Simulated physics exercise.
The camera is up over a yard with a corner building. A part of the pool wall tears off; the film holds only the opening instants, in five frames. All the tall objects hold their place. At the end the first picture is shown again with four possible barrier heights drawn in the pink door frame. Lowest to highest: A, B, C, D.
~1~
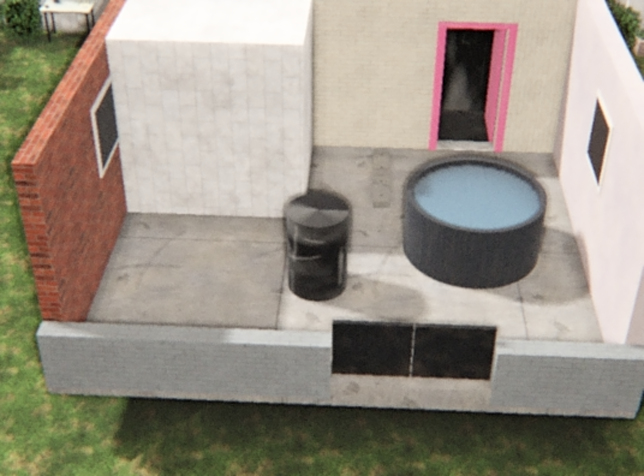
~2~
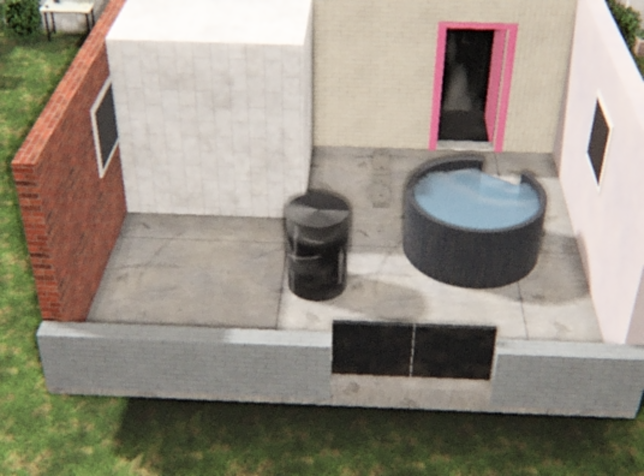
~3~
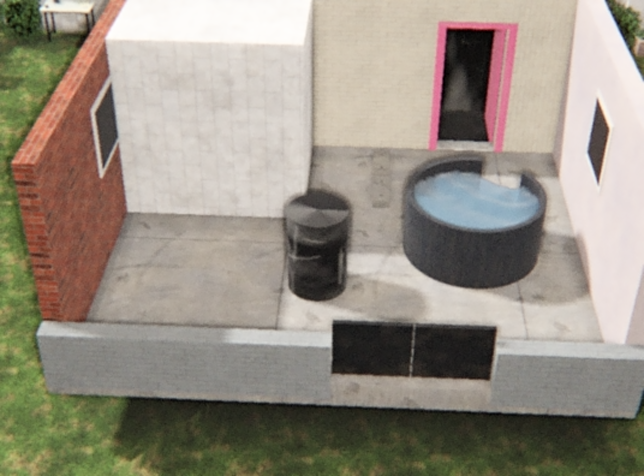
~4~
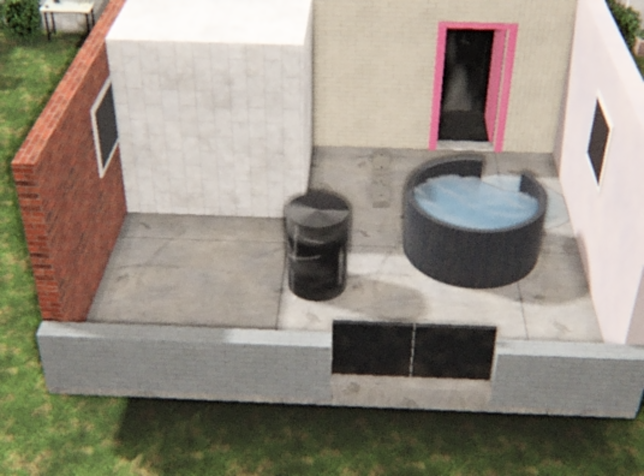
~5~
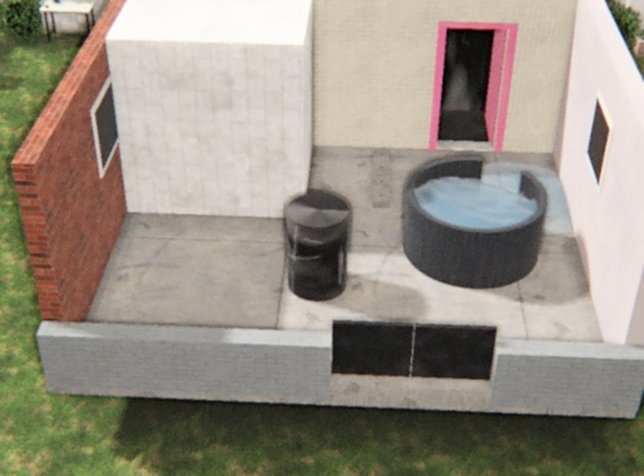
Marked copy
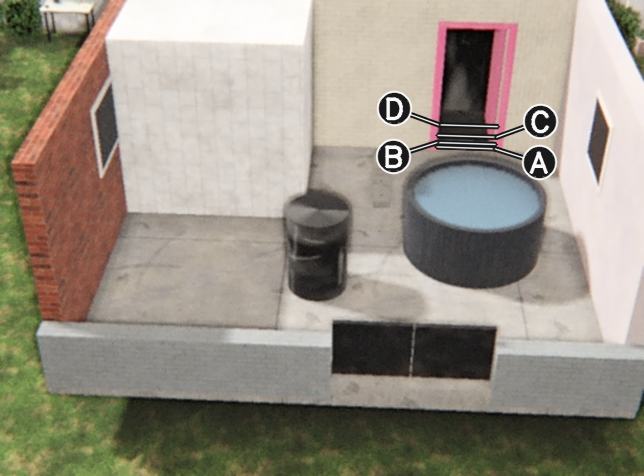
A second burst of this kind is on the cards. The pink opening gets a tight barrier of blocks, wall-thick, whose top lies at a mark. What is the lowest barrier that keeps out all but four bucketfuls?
That is height C.
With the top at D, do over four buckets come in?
No.
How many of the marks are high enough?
Two of them.
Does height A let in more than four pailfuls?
Yes, it does.
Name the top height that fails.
Here it is height B.
In white, A at (465, 147); B at (466, 143); C at (467, 136); D at (468, 125); from the bottom up A, B, C, D.
For height A, dozens of bucketfuls pour in.
For height B, about 14 bucketfuls get in.
For height C, a bucket or two gets in.
For height D, nothing gets over.
